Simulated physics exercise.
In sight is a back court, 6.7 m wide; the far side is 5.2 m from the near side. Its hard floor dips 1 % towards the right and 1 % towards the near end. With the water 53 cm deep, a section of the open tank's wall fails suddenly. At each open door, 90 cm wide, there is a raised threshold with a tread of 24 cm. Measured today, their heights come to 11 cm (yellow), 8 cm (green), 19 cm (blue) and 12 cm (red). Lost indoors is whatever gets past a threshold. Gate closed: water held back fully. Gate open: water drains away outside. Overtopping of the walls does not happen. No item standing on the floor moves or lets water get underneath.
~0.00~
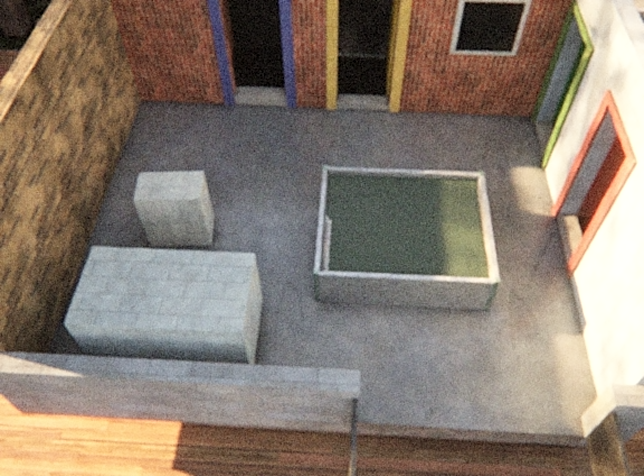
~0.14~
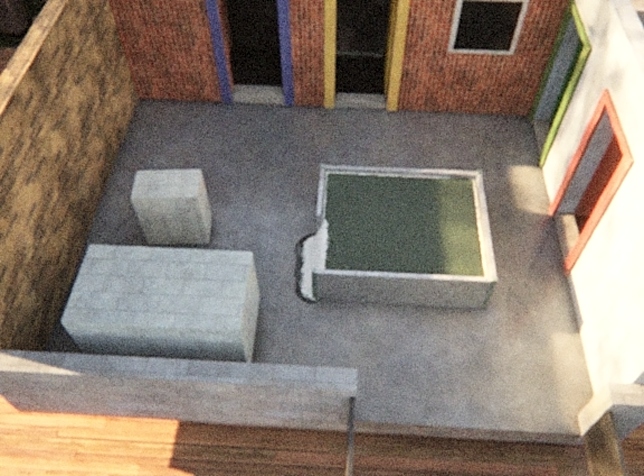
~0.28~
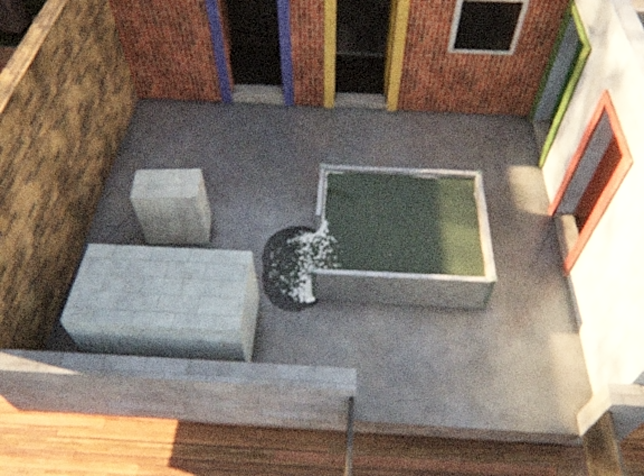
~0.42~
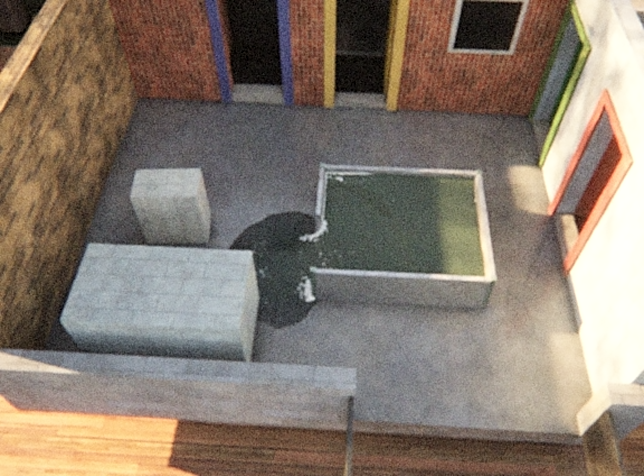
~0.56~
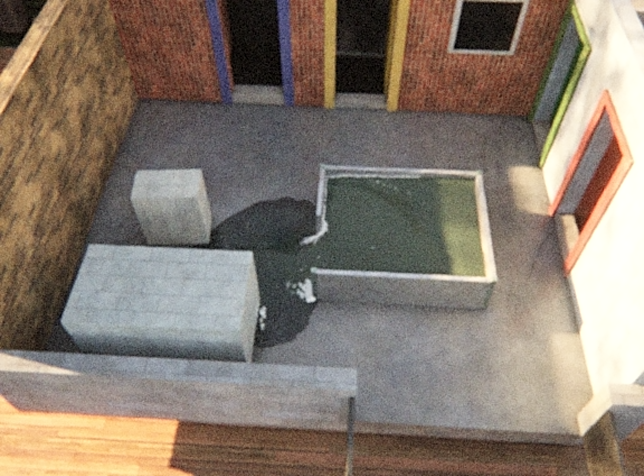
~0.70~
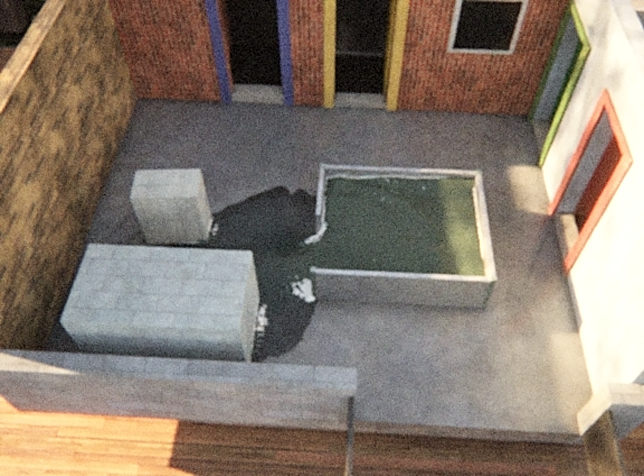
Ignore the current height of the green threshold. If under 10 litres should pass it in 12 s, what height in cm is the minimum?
The minimum is around 7 cm.
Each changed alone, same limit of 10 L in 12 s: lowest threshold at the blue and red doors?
Close to 6.5 cm (blue) and close to 6.0 cm (red).
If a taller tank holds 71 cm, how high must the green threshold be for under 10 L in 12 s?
I'd go with near 11.5 cm then.
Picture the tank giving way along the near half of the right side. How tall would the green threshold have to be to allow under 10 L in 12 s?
Some 8.5 centimetres.
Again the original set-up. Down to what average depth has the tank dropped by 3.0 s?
Roughly 27 cm on average.
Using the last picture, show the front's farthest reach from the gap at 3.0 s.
Near pixel (137, 103).
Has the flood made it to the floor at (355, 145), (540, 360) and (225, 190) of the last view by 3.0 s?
1: Unwetted; 2: Unwetted; 3: Awash.
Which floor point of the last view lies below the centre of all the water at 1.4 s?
(357, 254), roughly.
After 1.4 s water covers 15 % of the floor, deepest (28 cm) near (75, 269); it has not reached the green door.
After 3.0 s water covers 50 % of the floor, deepest (28 cm) near (71, 280); it has not reached the green door.
After 12.0 s water covers 95 % of the floor, deepest (11 cm) near (535, 193); 10 cm at the green door, 4 litres in over its 8 cm threshold.
At the green door as built, the water arrived by 7.5 s and peaked near 10 cm at 11.6 s.
With a threshold of 6 cm, 17 litres would have come in within the 12 s; with 8 cm, 4 litres. So under 10 litres takes about 7 cm.
